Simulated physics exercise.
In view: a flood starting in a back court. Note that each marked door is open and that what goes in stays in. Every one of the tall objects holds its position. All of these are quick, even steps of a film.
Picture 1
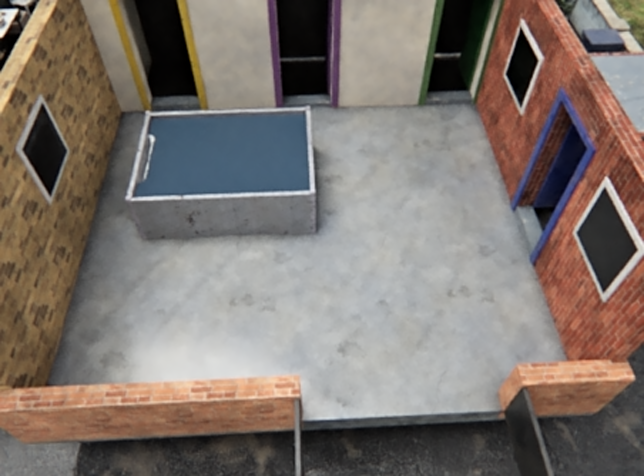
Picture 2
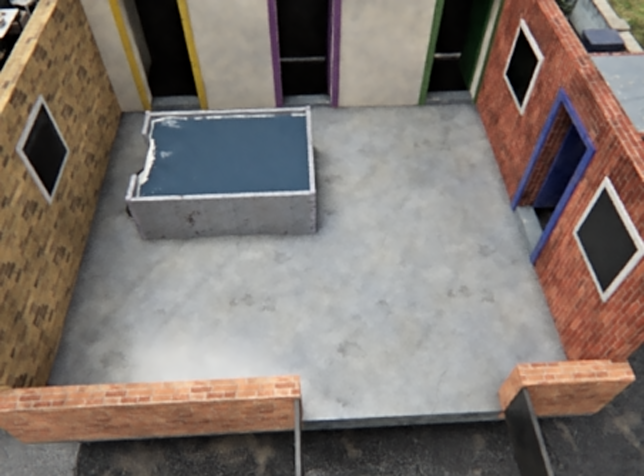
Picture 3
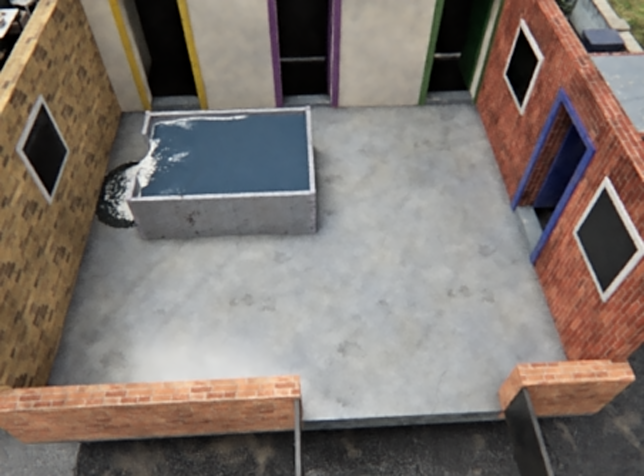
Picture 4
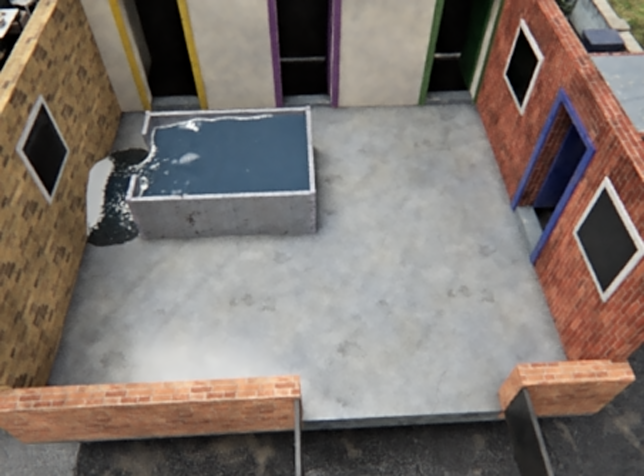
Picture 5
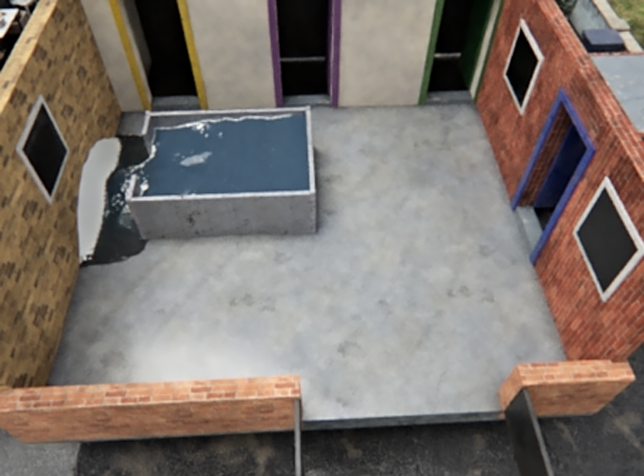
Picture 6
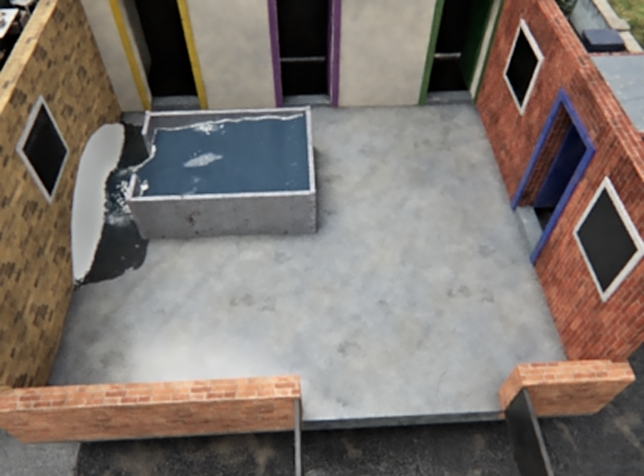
Water pours from the left end of an open tank and spreads across the grey court floor beside the brick wall.
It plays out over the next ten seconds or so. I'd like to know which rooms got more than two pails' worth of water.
Sure: The green door got more than that; the blue door got no more than that; the yellow door got more than that; the purple door got no more than that.
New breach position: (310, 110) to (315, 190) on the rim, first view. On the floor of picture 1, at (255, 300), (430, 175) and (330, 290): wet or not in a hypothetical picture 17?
Untouched, submerged, untouched.
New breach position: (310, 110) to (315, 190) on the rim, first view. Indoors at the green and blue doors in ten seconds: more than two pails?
Put simply, the green door overflows; the blue door overflows.
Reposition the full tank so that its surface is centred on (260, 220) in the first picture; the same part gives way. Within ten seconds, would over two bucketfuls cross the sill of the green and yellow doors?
Here's my take: The green door doesn't reach it, and the yellow door gets past it.
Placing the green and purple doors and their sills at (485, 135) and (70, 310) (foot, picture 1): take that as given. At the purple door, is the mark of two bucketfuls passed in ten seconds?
Note: Purple one comes out below.
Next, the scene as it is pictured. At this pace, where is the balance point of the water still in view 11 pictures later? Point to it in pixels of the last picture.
Centre of mass: Roughly (197, 200).
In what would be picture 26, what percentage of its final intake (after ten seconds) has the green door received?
Around 0 in a hundred.
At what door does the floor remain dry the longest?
That would be the one in blue.
A moment on, water covers 20 % of the floor; the green door not reached, the blue door not reached, the yellow door under two buckets in, the purple door not reached.
Next, water covers 35 % of the floor; the green door not reached, the blue door not reached, the yellow door over two buckets in, the purple door wet at the sill, nothing in.
Then, water covers 60 % of the floor; the green door wet at the sill, nothing in, the blue door not reached, the yellow door far over two buckets in, the purple door wet at the sill, nothing in.
Later, water covers 90 % of the floor; the green door under two buckets in, the blue door under two buckets in, the yellow door far over two buckets in, the purple door wet at the sill, nothing in.
In the end, water covers 95 % of the floor; the green door over two buckets in, the blue door under two buckets in, the yellow door far over two buckets in, the purple door wet at the sill, nothing in.
